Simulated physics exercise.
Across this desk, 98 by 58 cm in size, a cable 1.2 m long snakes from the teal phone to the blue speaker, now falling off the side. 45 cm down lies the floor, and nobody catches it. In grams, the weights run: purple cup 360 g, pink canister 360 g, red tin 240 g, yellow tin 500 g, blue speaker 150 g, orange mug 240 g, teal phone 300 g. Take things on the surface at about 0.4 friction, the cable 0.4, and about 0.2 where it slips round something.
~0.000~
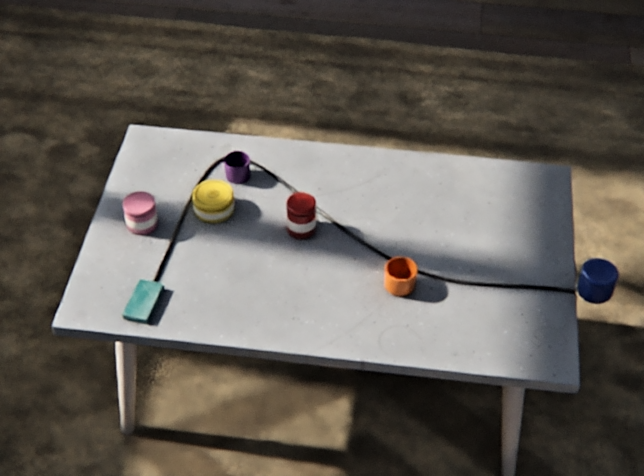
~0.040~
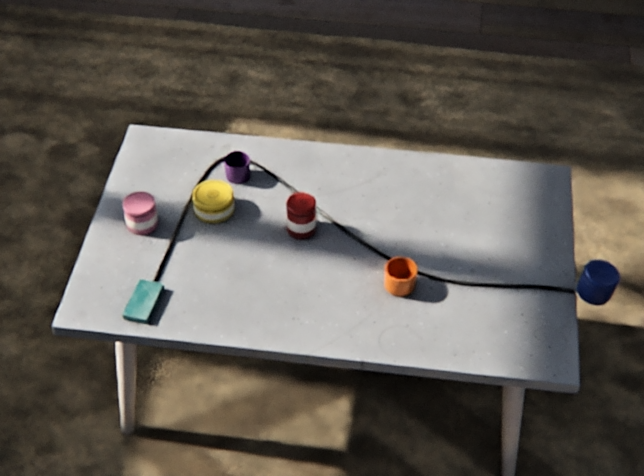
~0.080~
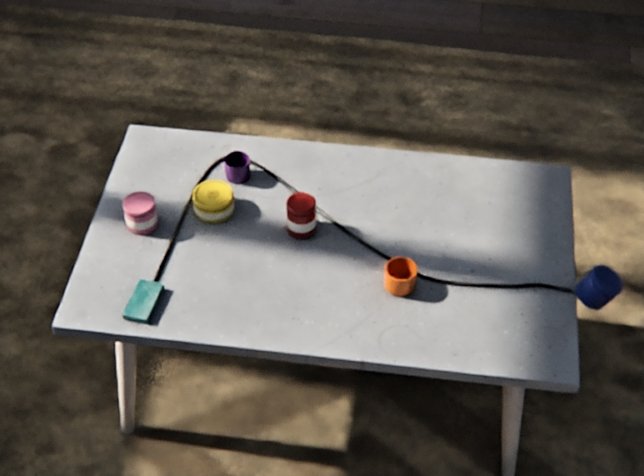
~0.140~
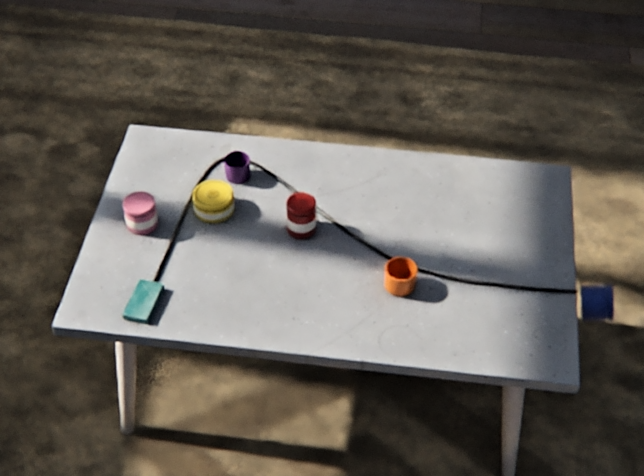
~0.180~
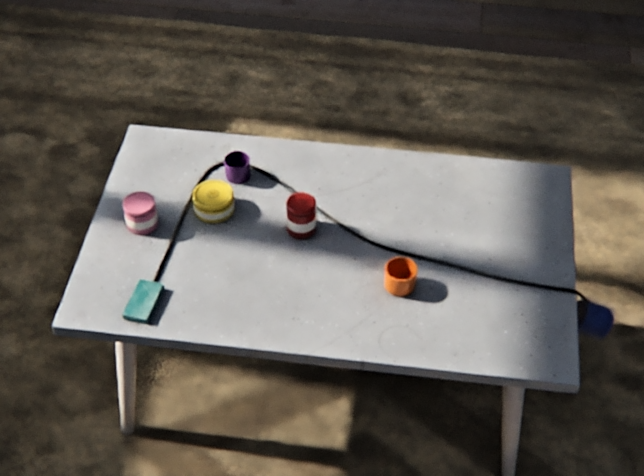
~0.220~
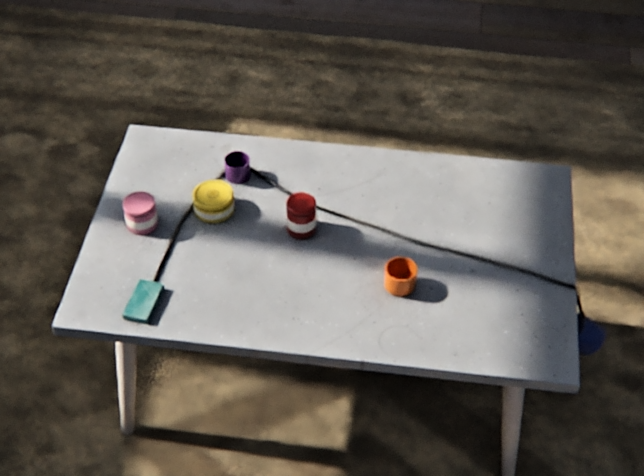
On a gray desk scattered with cups and tins, a blue speaker dropped down past the right edge, pulling its black cable from a curve beside the orange mug into a straighter line.
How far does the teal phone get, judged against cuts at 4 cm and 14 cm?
Outcome: A tiny shift.
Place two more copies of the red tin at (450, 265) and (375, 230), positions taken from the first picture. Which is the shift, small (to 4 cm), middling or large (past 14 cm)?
Result, in order: Minor / minor.
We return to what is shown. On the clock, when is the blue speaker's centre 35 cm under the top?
Never.
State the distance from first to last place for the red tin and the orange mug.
Red tin: 0 cm; orange mug: 0 cm.
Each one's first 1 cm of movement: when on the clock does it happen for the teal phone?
Teal phone: Never.
At 0.5 s, the cable's tail end at (154, 282); blue speaker over the edge, purple cup 2 cm off its start.
At 0.7 s, the cable's tail end at (154, 282); blue speaker over the edge, purple cup 2 cm off its start.
At 1.0 s, the cable's tail end at (154, 282); blue speaker over the edge, purple cup 2 cm off its start at (240, 166).
At 1.2 s, the cable's tail end at (154, 282); blue speaker over the edge, purple cup 2 cm off its start.
At 2.4 s, the cable's tail end at (154, 282); teal phone 0 cm off its start at (144, 297), blue speaker over the edge, purple cup 2 cm off its start at (240, 166).
